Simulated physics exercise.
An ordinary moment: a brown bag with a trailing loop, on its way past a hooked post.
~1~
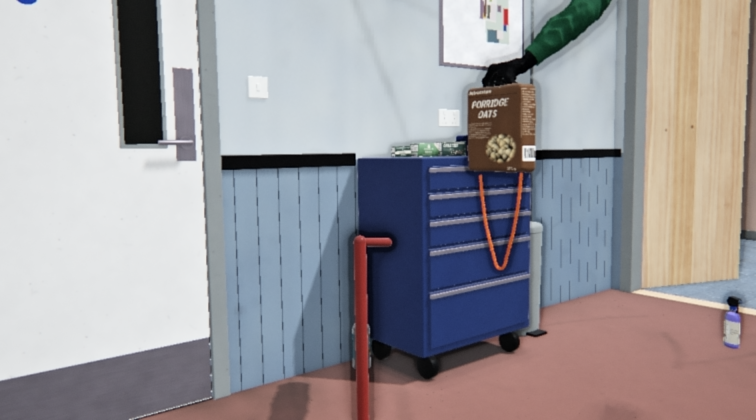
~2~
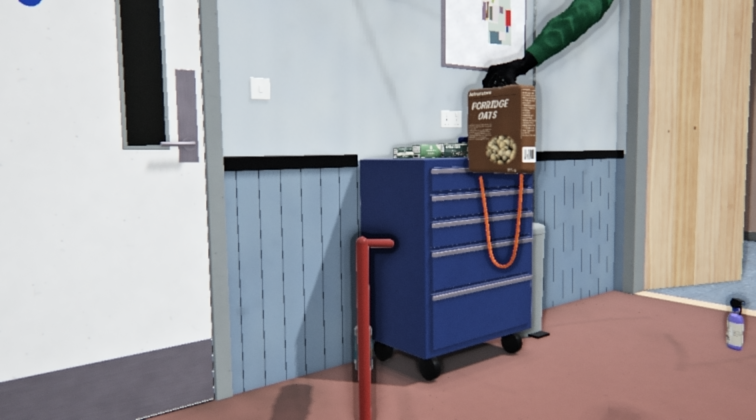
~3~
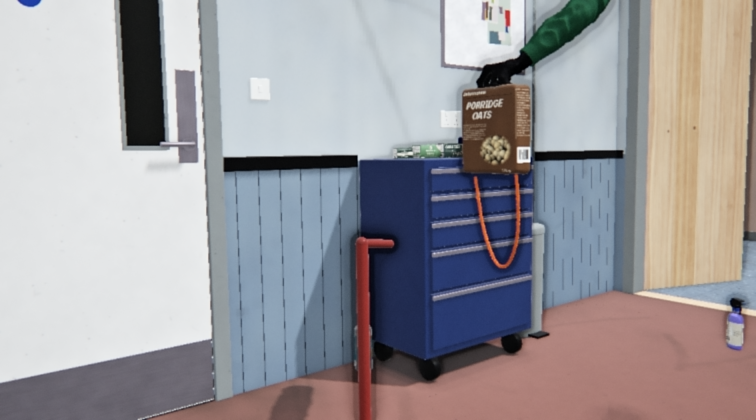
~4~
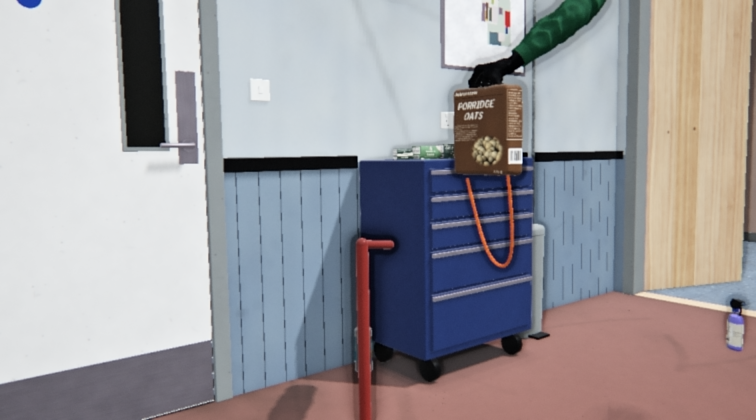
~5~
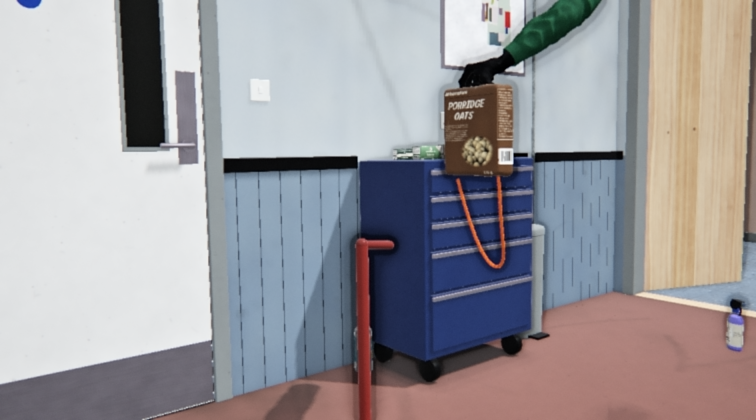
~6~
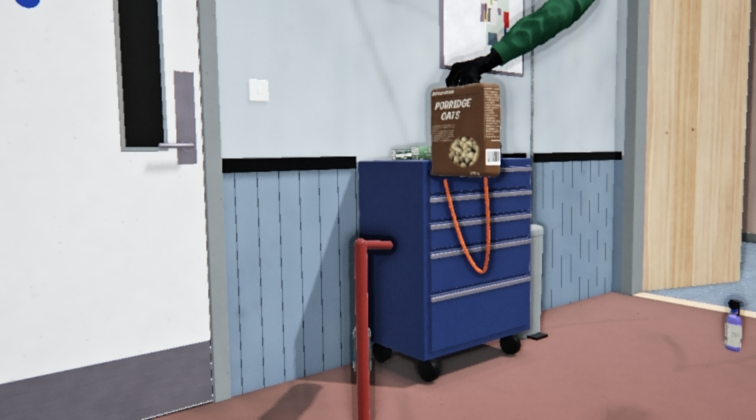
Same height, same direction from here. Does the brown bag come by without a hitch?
It's going to get held up, I reckon.
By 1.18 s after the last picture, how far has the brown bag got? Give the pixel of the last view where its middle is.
Its middle sits near pixel (324, 130) of the last view.
Then, 0.56 s on from there, bag nearing the post near (404, 131).
Then, 1.18 s on from there, bag past the post near (324, 129).
In the end, bag past the post near (278, 129); loop tight round the post, hand stopped. The brown bag snags on the hook.
